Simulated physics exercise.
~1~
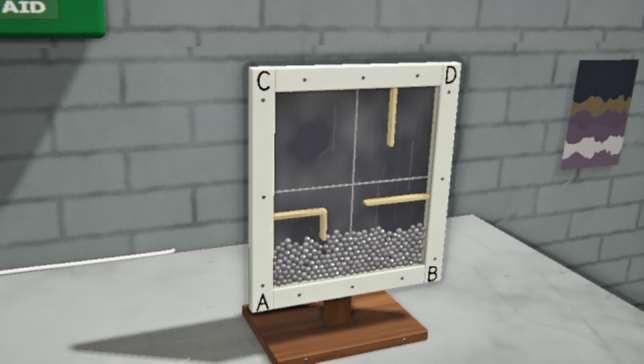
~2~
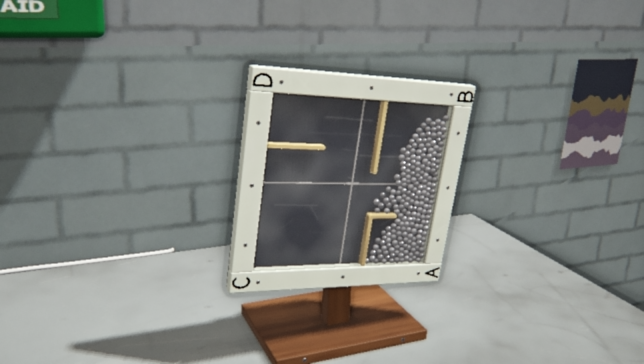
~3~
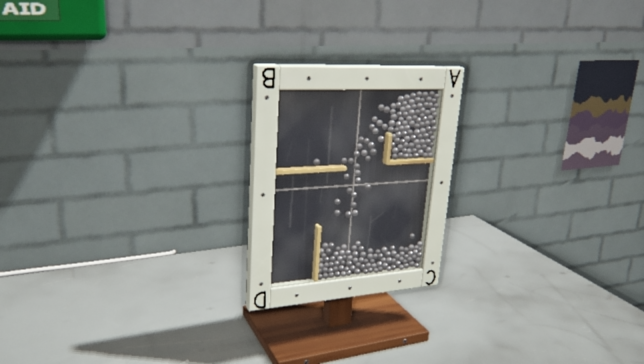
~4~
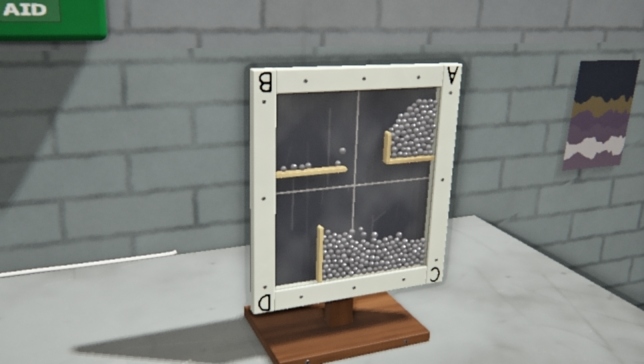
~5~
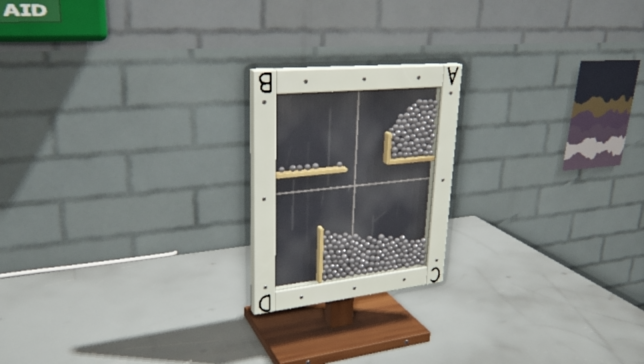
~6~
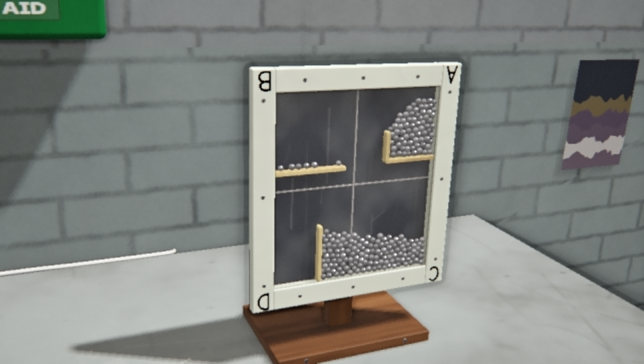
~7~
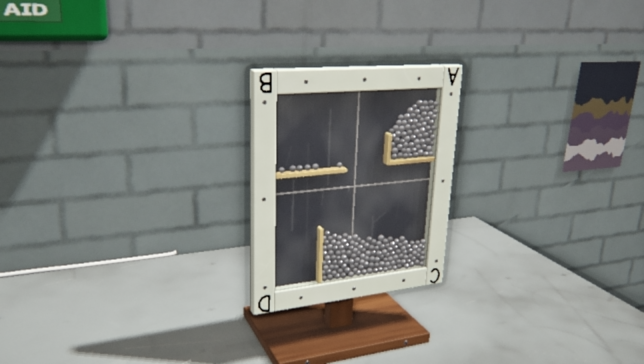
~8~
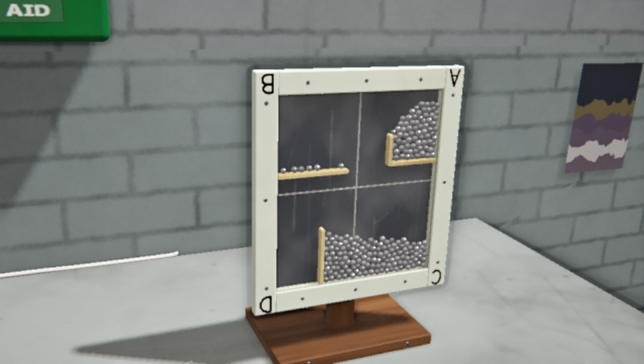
A framed box of small steel balls turns upside down, spilling them into separate piles.
